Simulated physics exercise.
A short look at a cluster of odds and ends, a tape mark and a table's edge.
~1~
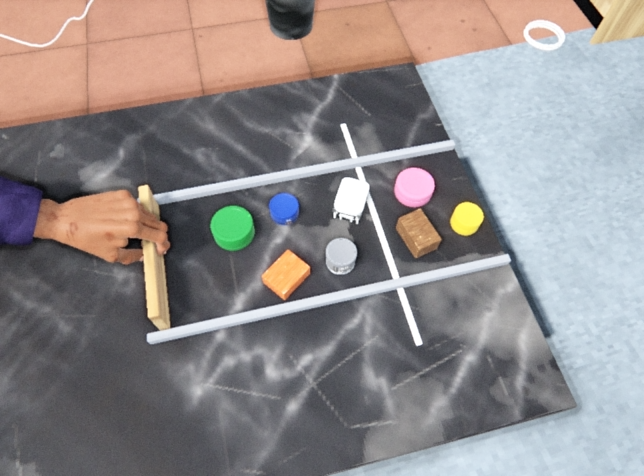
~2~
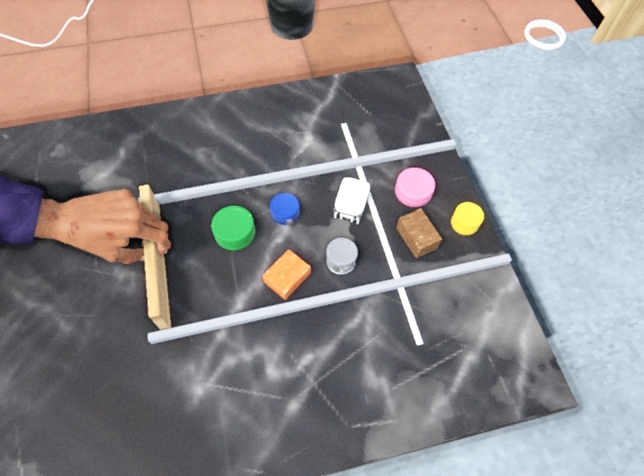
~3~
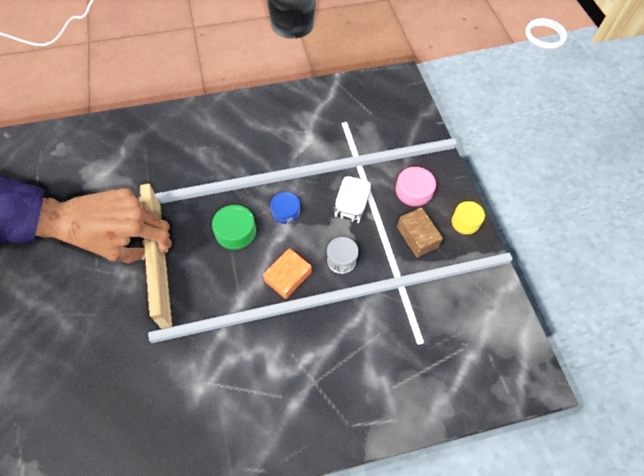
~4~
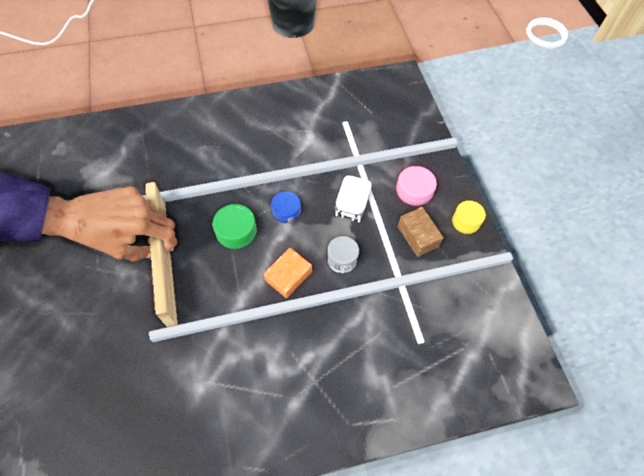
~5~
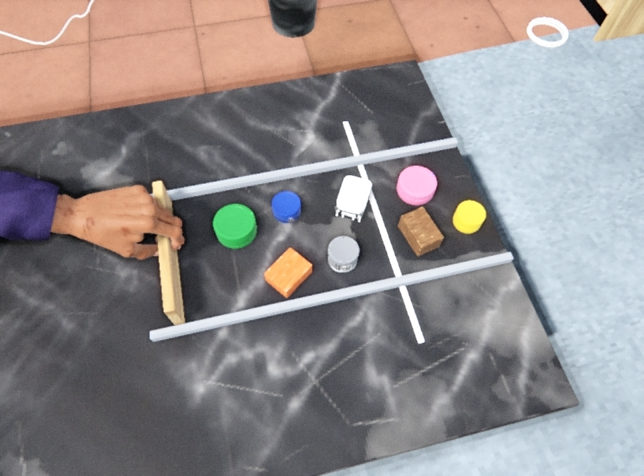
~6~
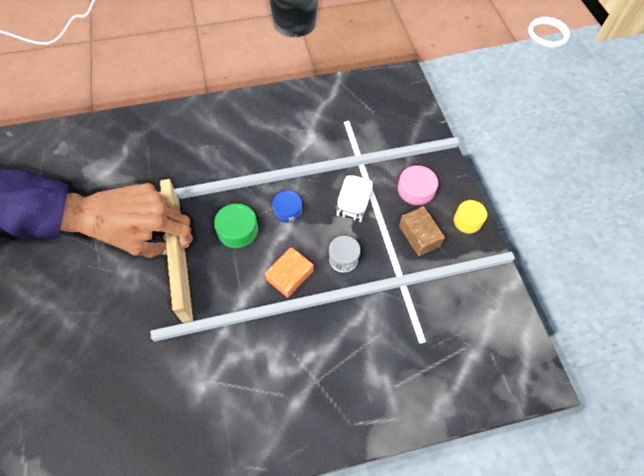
On a dark marbled table, a hand slides a wooden board slightly right toward scattered objects.
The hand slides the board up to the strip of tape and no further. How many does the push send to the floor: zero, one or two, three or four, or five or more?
As it turns out, the number that fall off is zero.
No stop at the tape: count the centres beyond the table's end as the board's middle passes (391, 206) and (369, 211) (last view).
It would be 0 and 0.
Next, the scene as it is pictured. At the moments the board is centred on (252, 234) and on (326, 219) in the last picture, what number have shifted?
At the one place 2, at the other 5.
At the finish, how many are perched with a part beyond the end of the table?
That would be 0.
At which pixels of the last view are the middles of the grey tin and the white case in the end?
About (404, 233), and the other about (419, 183).
A little later, none off yet; yellow lid at rest near (470, 217); pink lid at rest near (418, 185); brown block at rest near (421, 232).
Next, none off yet; yellow lid at rest near (470, 217); pink lid at rest near (420, 184); brown block moving near (426, 229).
When it is over, the number that fall off is zero.
